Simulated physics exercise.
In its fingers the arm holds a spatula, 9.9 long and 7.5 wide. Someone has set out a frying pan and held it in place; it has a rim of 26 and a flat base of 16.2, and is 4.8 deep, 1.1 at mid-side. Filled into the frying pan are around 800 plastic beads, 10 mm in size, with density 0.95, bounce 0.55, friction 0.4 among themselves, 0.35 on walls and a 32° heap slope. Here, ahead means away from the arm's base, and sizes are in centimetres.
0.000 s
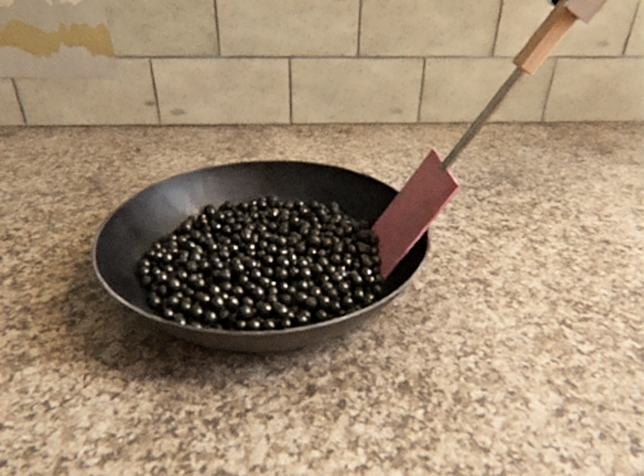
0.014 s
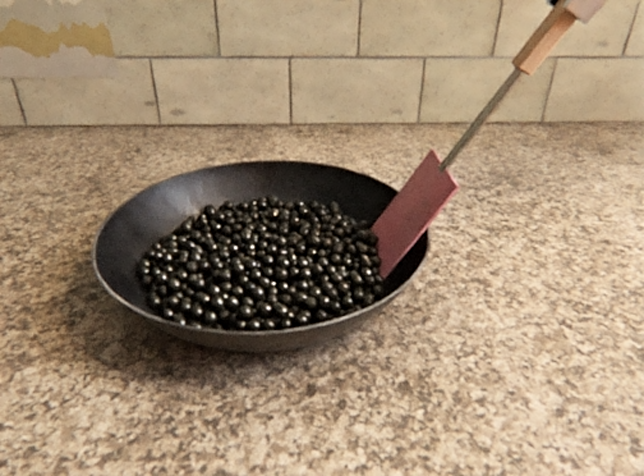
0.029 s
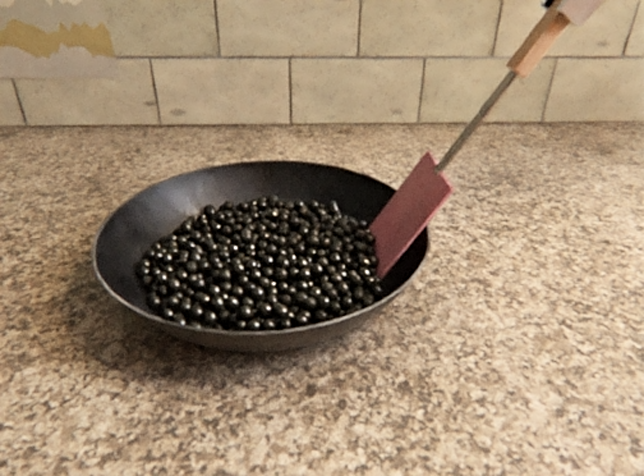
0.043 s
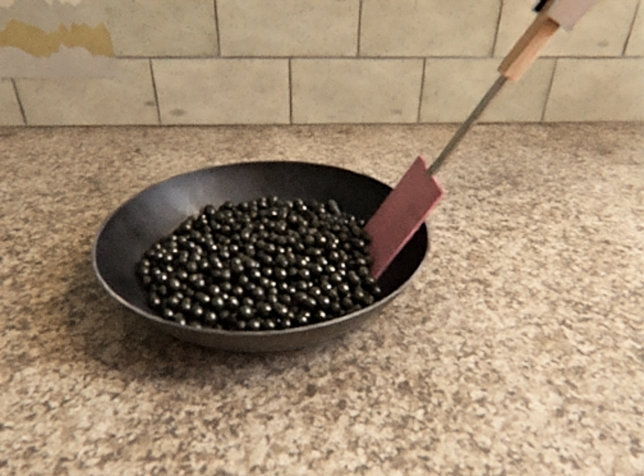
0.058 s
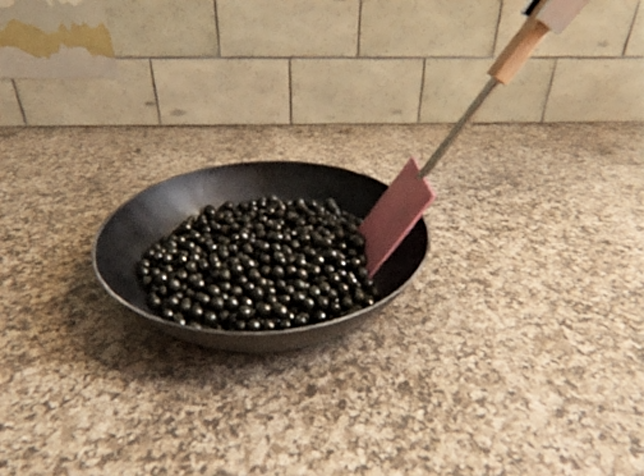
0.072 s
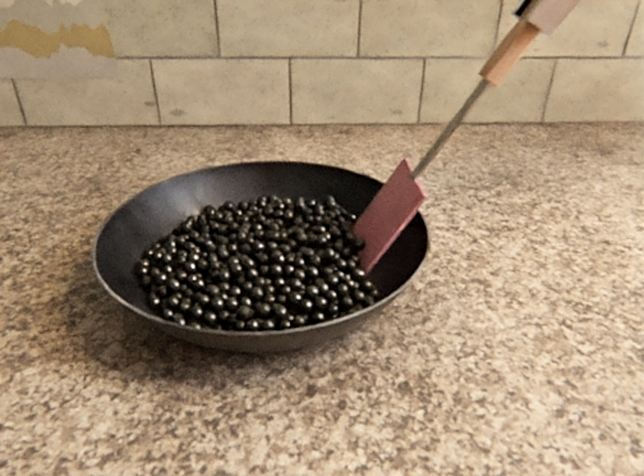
On a speckled countertop, an arm slides a red spatula slightly left through black beads in a pan.
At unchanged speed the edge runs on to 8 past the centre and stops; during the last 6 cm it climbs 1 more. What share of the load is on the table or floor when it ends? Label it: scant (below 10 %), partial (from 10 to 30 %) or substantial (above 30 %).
Scant (below 10 %).
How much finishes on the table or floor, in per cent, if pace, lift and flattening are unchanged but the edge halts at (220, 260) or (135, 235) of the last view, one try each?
0 % and 25 %.
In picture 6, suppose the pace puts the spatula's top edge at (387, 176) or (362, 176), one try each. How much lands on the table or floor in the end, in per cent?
Respectively, some 15 and 25 per cent.
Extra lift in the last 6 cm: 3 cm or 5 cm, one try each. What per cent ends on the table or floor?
Estimates, in order: 0 % then 0 %.
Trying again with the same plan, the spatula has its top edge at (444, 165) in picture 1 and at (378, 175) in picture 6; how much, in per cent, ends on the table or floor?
Off the vessel, on the table or floor: Some 15 percent.
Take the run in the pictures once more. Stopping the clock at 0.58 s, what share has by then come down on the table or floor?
My estimate is roughly 5 %.
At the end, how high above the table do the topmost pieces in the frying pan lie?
It reaches about 6.5 cm.
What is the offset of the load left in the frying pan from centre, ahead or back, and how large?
The balance point is about 4.0 cm ahead.
After 0.20 s, sloping 59°, highest piece 4 above the table; 804 in the frying pan.
After 0.32 s, sloping 59°, highest piece 6 above the table; 804 in the frying pan.
After 0.58 s, sloping 59°, highest piece 7 above the table; 776 in the frying pan, 24 on the table or floor, 4 on the blade or in flight.
After 1.63 s, sloping 59°, highest piece 6 above the table; 773 in the frying pan, 31 on the table or floor.
In the end, 773 in the frying pan, 31 on the table or floor. That is 4 % on the table or floor.
